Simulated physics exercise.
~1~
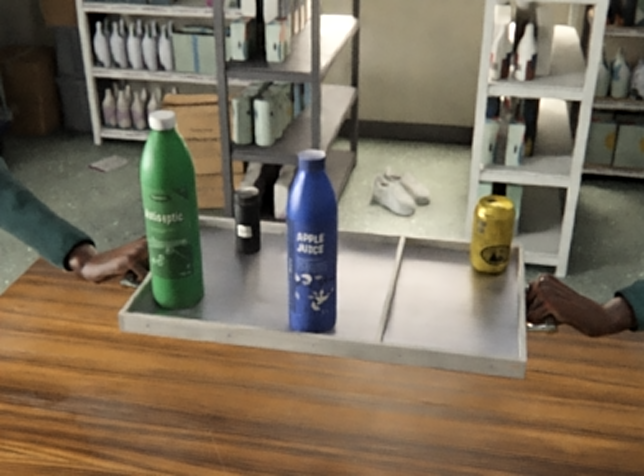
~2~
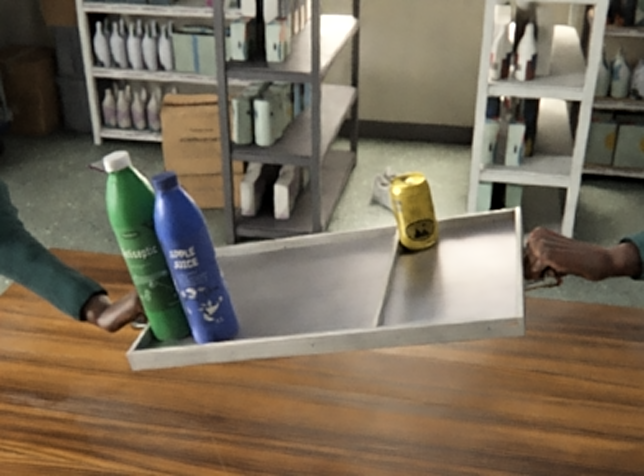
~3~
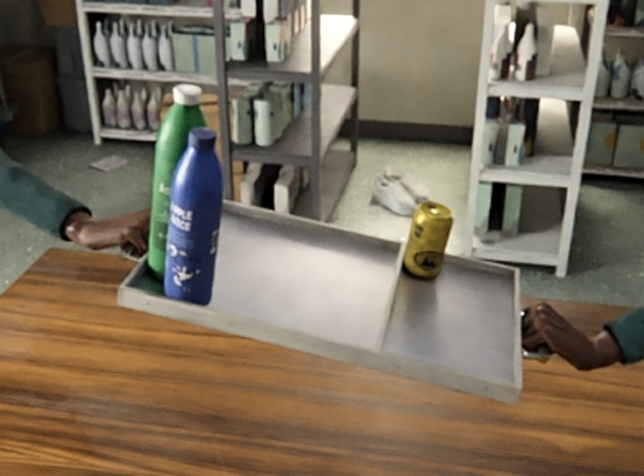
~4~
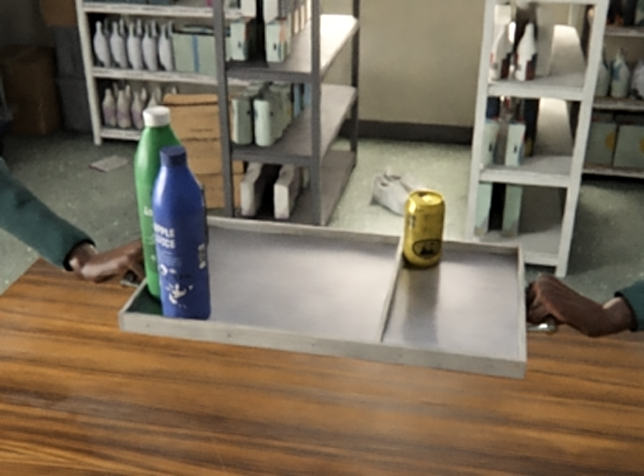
To begin with, two hands hold a metal tray level above a wooden table, carrying a green bottle, a blue bottle, a small black shaker and a yellow can beyond a low cross bar. The hands tip the tray left side down, and the blue bottle slides left against the green one while the can shifts left to the bar. The tray then tilts the other way, right side low, with both bottles staying at the left and the can by the bar. Finally the hands level it, leaving the bottles and can upright, the blue bottle well left of its starting spot.
